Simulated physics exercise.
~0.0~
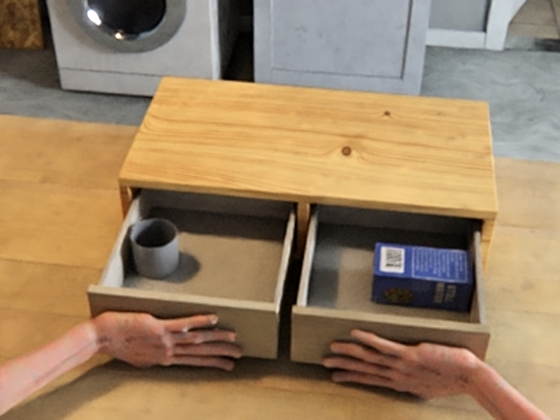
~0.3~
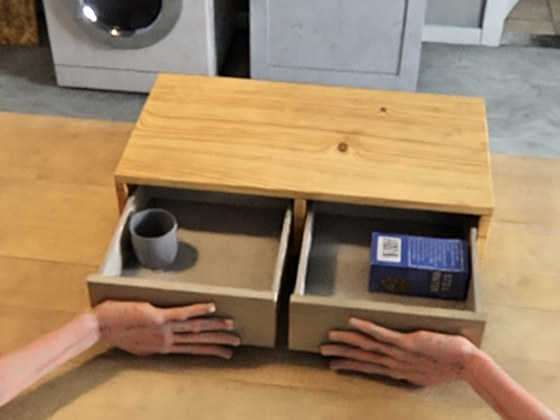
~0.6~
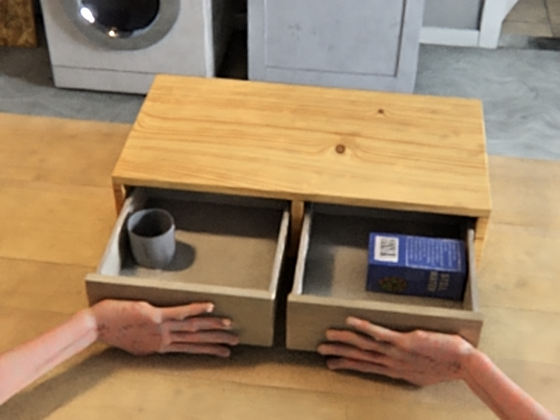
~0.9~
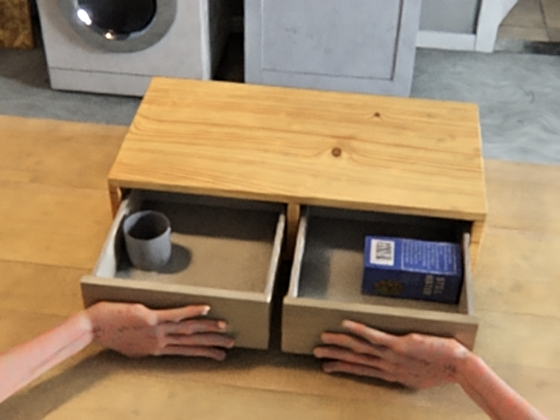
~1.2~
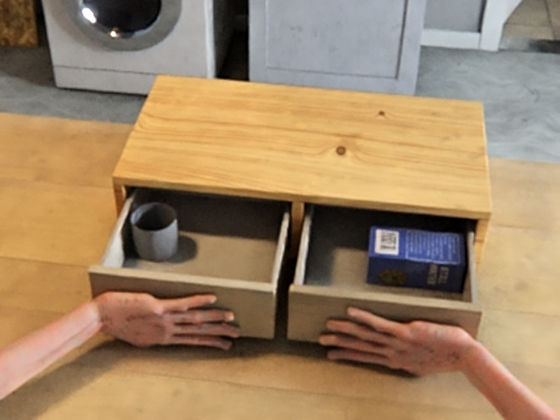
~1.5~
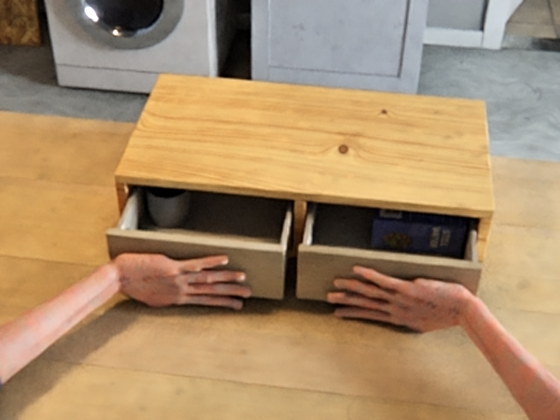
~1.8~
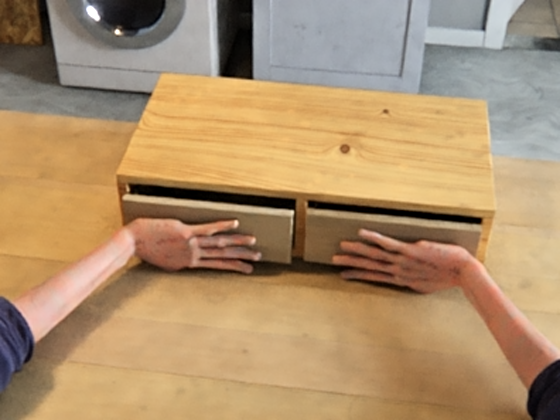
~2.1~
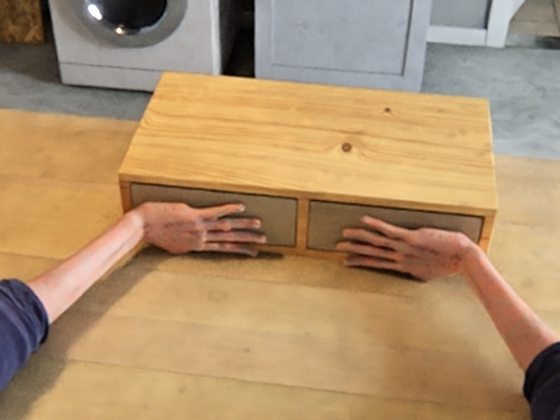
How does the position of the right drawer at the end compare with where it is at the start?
At the start the right drawer is pulled out toward the viewer with the blue carton showing inside. By the end it has been pushed back all the way into the chest and is closed.
On a light wooden surface, seen from above and in front by a slightly swaying camera, a low wooden chest stands before a front-loading machine and a pale grey panel. Its two drawers are open side by side, the left holding a grey beaker and the right a blue carton lying on its side. A hand rests against each drawer front, and at first little changes. Then both hands push the drawers inward, and the beaker and carton slide back under the chest's top. Finally both drawers are shut, their contents hidden, with the hands still on the fronts.
